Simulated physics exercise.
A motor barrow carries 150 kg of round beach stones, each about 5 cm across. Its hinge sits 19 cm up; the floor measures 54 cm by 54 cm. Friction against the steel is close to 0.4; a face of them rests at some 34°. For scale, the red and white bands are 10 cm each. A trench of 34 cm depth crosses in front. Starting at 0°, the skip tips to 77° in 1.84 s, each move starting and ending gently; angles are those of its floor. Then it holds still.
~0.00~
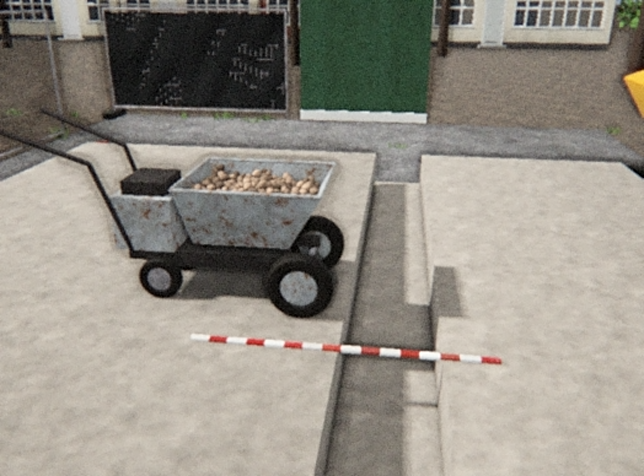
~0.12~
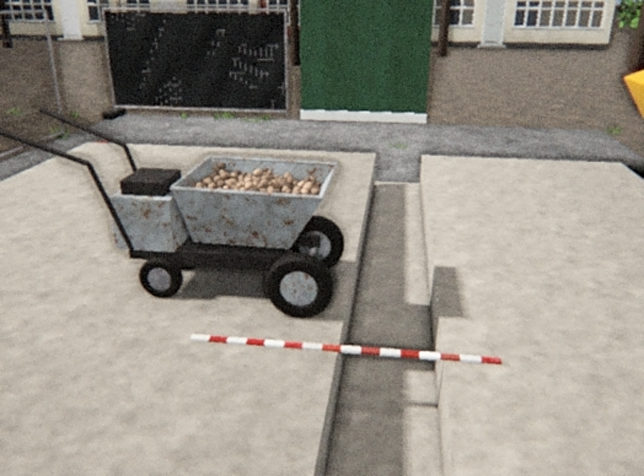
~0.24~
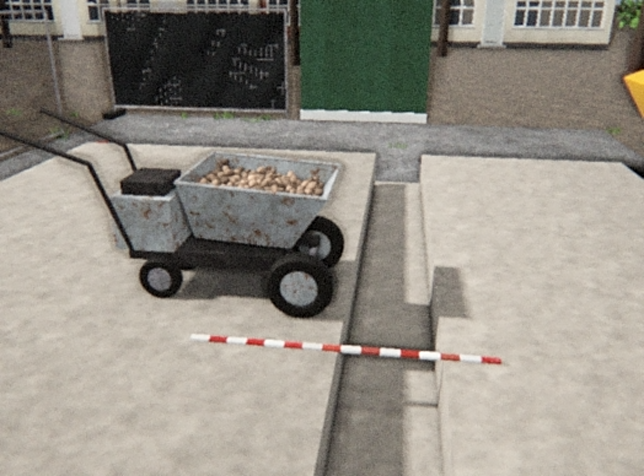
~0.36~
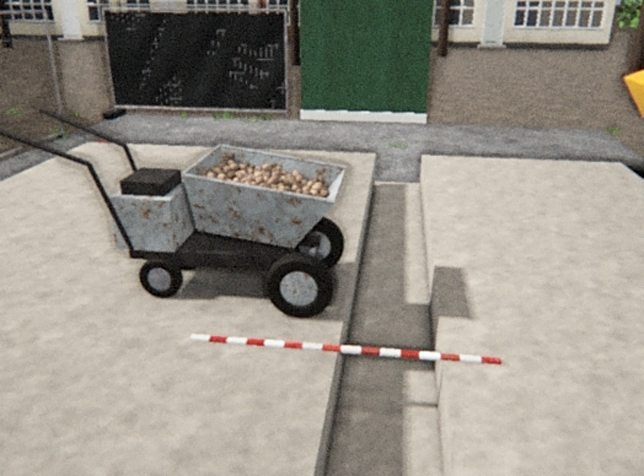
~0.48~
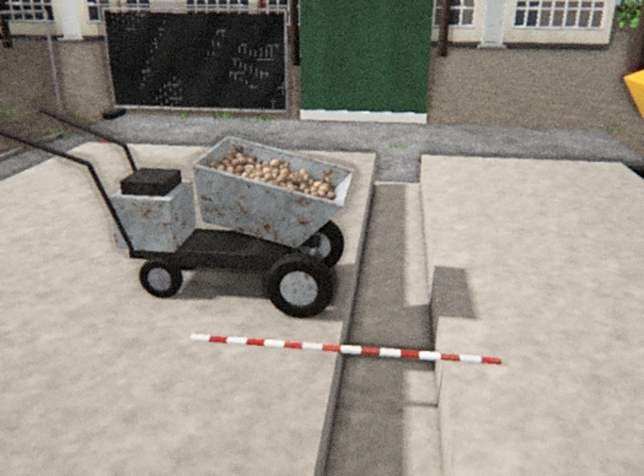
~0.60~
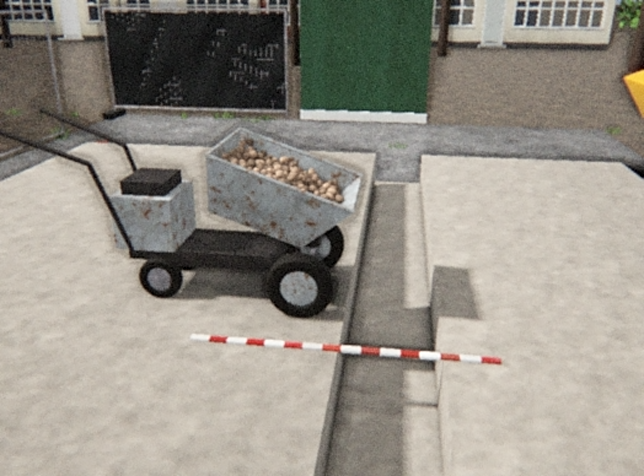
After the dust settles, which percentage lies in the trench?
About 68 per cent.
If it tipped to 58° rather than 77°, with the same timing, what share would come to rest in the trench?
It would be near 45 per cent.
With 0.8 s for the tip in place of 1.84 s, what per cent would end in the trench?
In that case some 50 per cent.
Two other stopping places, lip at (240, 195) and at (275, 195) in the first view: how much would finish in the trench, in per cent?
Near 95 per cent from the first place, 100 from the second.
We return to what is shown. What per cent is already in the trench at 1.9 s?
Some 40 per cent.
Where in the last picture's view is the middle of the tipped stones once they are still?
Around (421, 333).
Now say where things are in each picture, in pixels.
In the first picture, the skip is at 0°, its lip at (321, 198); the top of the load is at (250, 178).
The second picture shows lip at (323, 198), floor tilted 1°, highest stones at (247, 177); the stones move at 0.1 m/s on average.
The third picture shows lip at (327, 199), floor tilted 4°, highest stones at (235, 172); the stones move at 0.3 m/s on average.
The fourth picture shows lip at (335, 202), floor tilted 8°, highest stones at (232, 166); the stones move at 0.4 m/s on average.
The fifth picture shows lip at (343, 206), floor tilted 13°, highest stones at (233, 158); the stones move at 0.4 m/s on average.
In the sixth picture, the skip is at 19°, its lip at (353, 212); the top of the load is at (243, 151); the stones move at 0.5 m/s on average.
After 1.4 s the floor is at 65°; 97 % in the skip, 3 % in the trench; the foremost stones are at (426, 273).
After 1.9 s the floor is at 77°; 35 % in the skip, 39 % in the trench, 27 % past the trench; the foremost stones are at (535, 303).
After 2.3 s the floor is at 77°; 13 % in the skip, 55 % in the trench, 32 % past the trench; the foremost stones are at (583, 301).
After 4.2 s the floor is at 77°; 0 % in the skip, 68 % in the trench, 32 % past the trench; the foremost stones are at (596, 295).
